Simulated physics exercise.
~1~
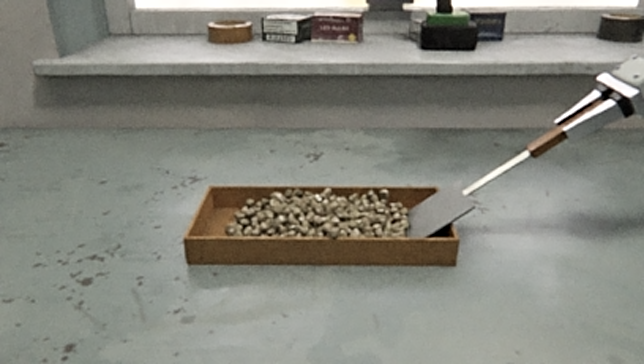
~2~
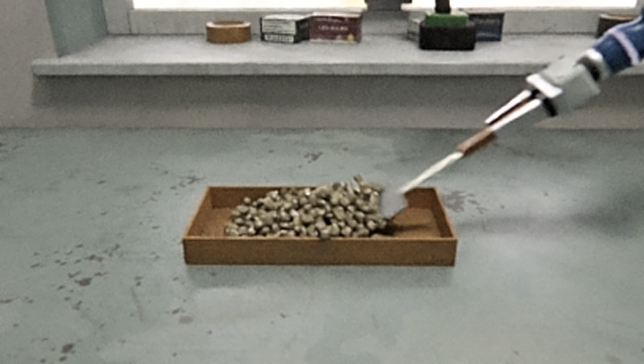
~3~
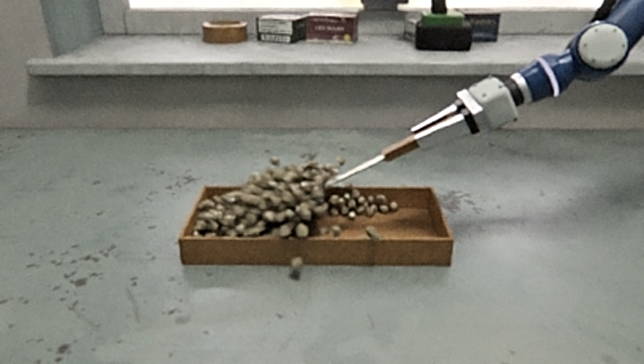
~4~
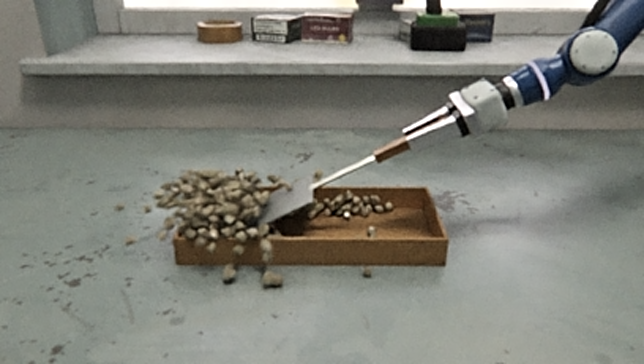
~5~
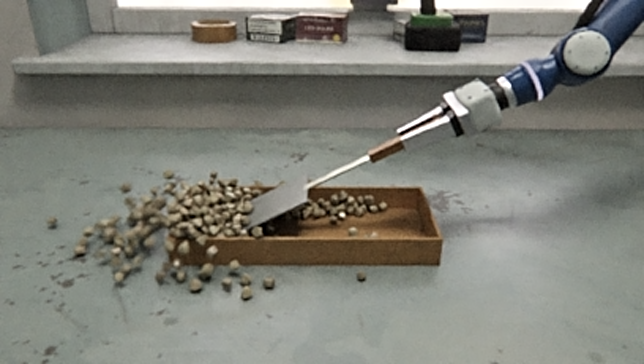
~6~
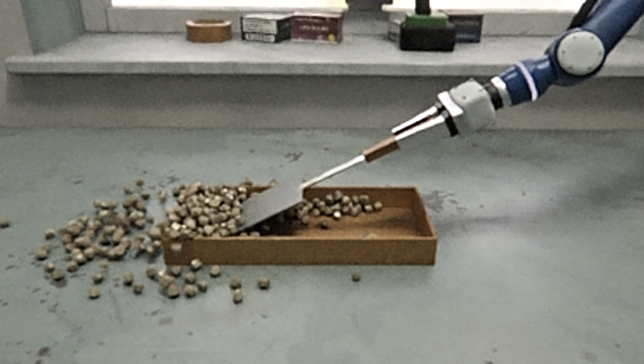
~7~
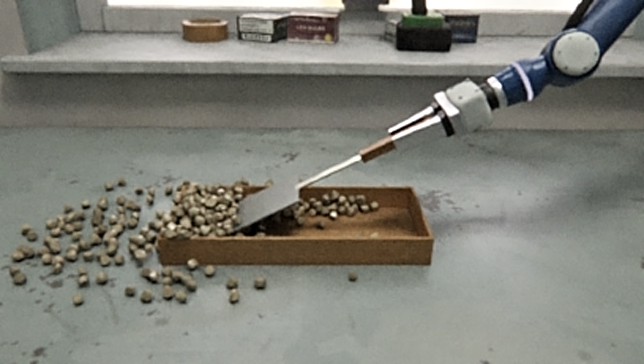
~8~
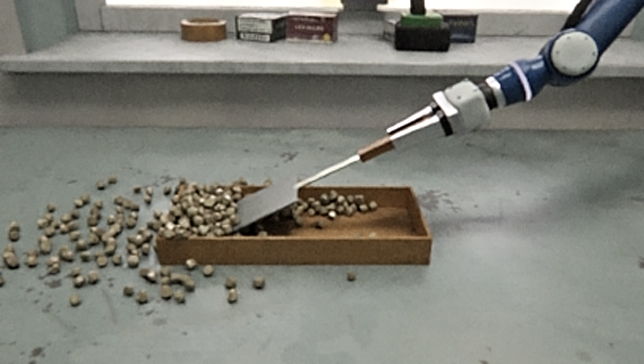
A robot arm sweeps a turner left through a trough, spilling some pebbles onto the table.
